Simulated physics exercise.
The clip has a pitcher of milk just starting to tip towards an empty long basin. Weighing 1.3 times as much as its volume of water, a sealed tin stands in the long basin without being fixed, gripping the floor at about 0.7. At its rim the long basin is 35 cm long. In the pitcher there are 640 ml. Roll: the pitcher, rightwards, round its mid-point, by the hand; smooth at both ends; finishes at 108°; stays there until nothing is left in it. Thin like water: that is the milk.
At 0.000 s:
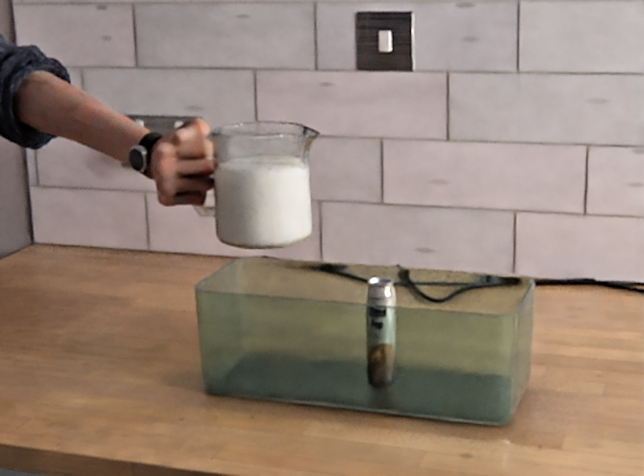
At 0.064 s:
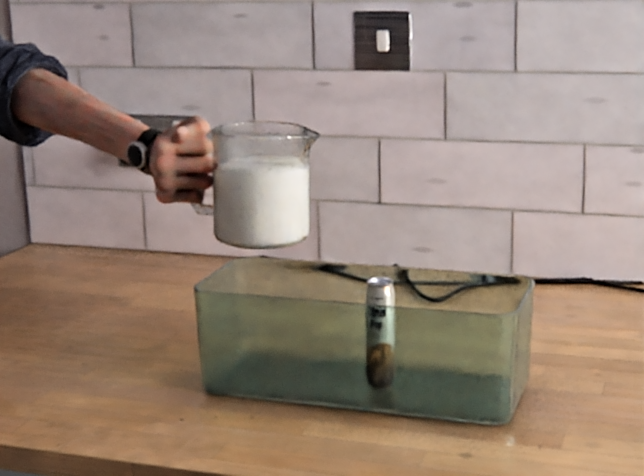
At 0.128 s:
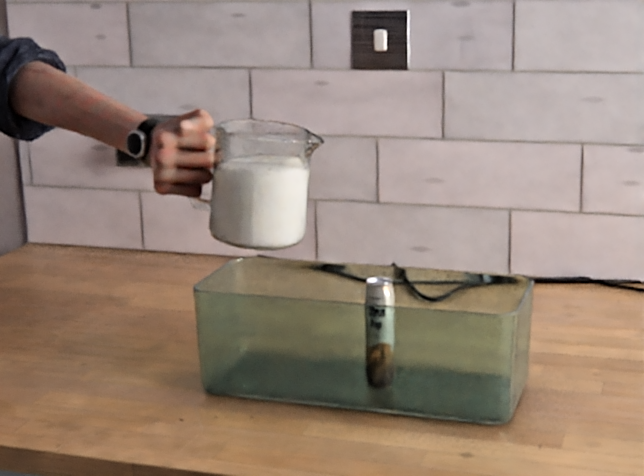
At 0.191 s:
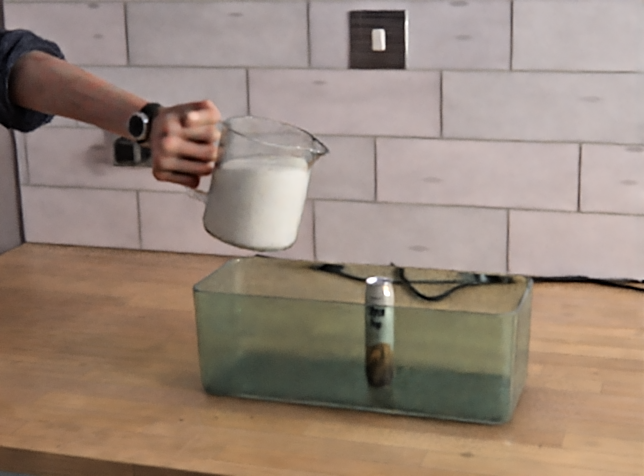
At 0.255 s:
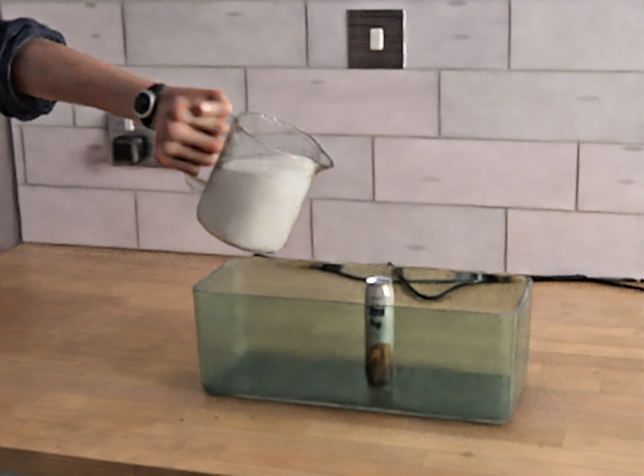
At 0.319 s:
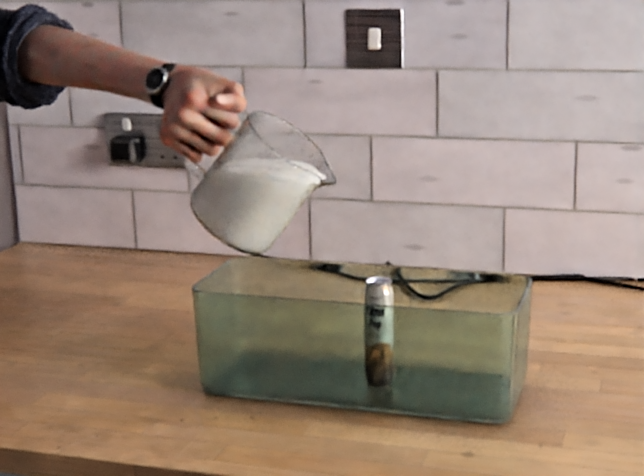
The clip opens on a hand holding a glass pitcher of milk upright above a long, clear greenish basin on a wooden worktop, with a can standing at the basin. The hand keeps the pitcher almost still at first, then steadily tilts it to the right, the milk slanting towards the spout.
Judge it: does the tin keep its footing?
It tilts over.
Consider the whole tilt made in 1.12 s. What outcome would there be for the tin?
Then the tin tumbles.
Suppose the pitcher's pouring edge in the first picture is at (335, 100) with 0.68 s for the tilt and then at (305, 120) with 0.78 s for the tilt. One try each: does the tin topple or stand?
Run one: It tumbles. Run two: It tumbles.
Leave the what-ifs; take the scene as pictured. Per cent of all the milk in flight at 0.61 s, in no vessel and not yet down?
Roughly 20 percent.
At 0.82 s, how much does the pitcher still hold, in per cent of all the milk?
I reckon near 18 per cent still sits there.
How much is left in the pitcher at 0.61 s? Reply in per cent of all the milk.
Around 64 percent.
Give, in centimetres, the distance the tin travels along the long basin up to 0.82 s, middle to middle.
About 2 cm.
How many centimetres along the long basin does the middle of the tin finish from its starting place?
Roughly 8.0 cm.
Then, 0.61 s in, the tilt is 95° and 64 per cent is still to pour; the tin stands where it began.
Then, 0.82 s in, the tilt is 108° and 17 per cent is still to pour; the tin leans 21°.
Then, 1.05 s in, the tilt is 108° and 2 per cent is still to pour; the tin lies on its side.
Then, 1.29 s in, the tilt is 108° and 0 per cent is still to pour; the tin lies on its side.
Finally, the tin lies on its side.
